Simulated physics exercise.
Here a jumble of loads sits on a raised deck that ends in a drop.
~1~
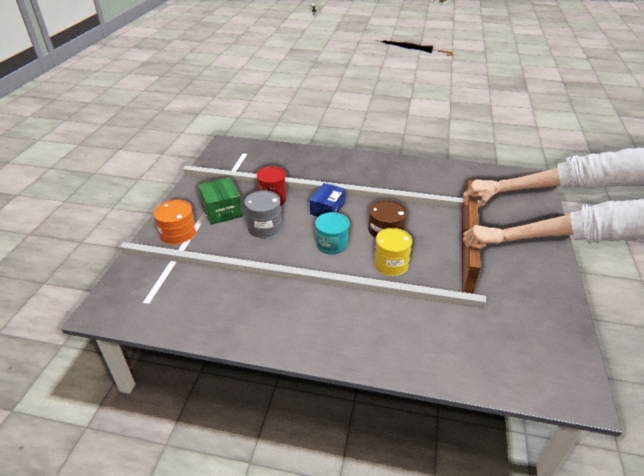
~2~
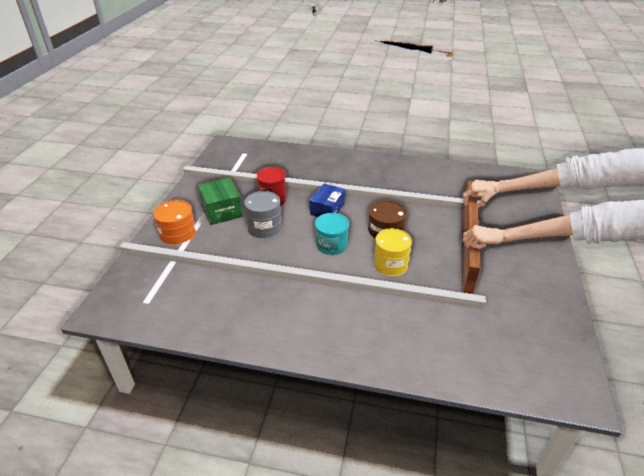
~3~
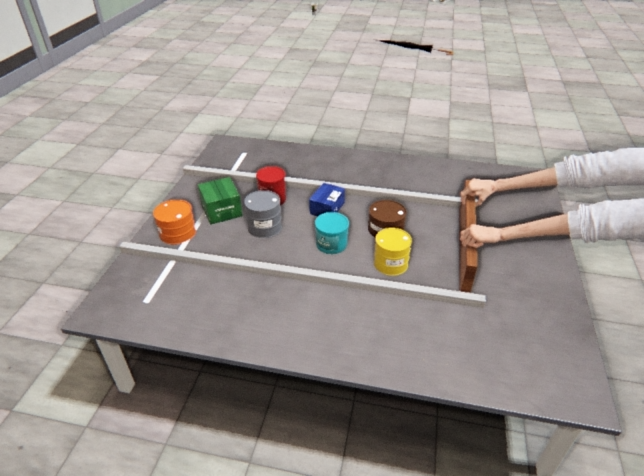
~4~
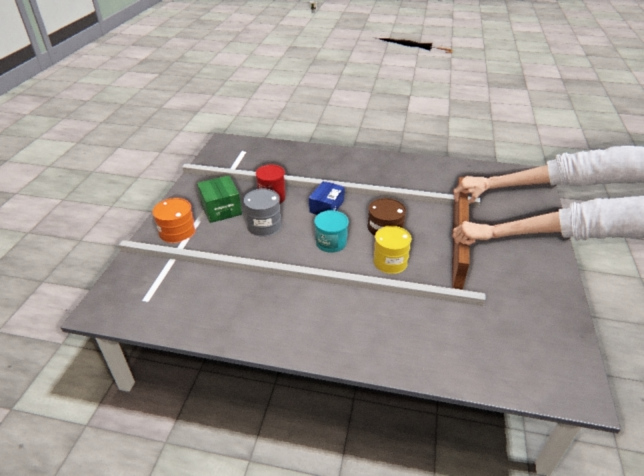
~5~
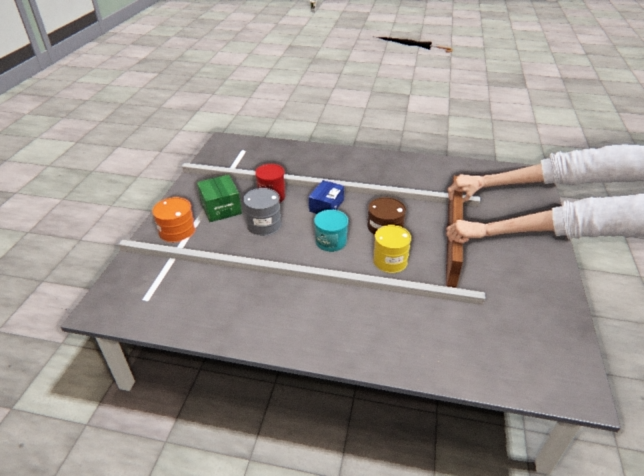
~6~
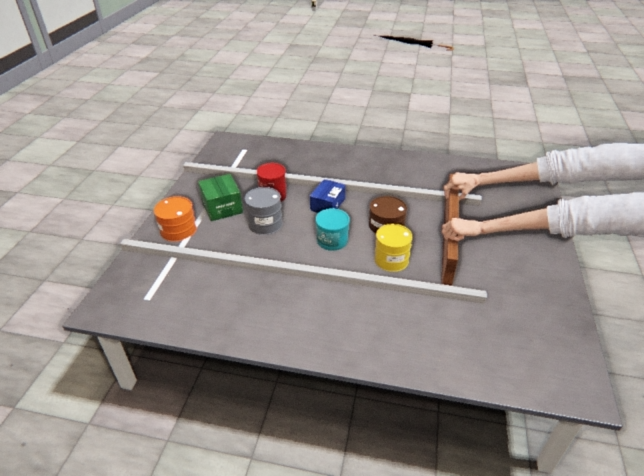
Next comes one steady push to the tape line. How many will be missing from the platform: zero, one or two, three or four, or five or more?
It will most likely knock one or two off.
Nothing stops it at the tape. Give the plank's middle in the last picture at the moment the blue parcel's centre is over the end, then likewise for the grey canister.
(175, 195) and then (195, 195), give or take.
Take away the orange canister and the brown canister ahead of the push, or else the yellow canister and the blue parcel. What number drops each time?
In the first try 1, in the other 0.
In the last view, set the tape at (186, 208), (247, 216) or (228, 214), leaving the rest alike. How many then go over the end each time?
You'd get 4, then 0, then 0.
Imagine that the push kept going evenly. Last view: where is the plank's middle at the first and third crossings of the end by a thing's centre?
At (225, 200) for the first, at (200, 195) for the third.
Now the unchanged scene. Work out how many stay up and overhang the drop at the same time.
I count 3 overhanging.
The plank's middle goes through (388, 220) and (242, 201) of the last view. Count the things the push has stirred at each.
Answer - first 2, then 7.
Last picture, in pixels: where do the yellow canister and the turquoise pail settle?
The yellow canister ends up near (167, 228), and the turquoise pail near (182, 209).
A little later, none off yet; orange canister at rest near (176, 219); green box at rest near (221, 197); red pail at rest near (272, 184).
Next, none off yet; orange canister at rest near (176, 219); green box shifted a little near (215, 194); red pail shifted about its own width near (248, 180).
When it is over, the number that fall off is one or two; down, green box.
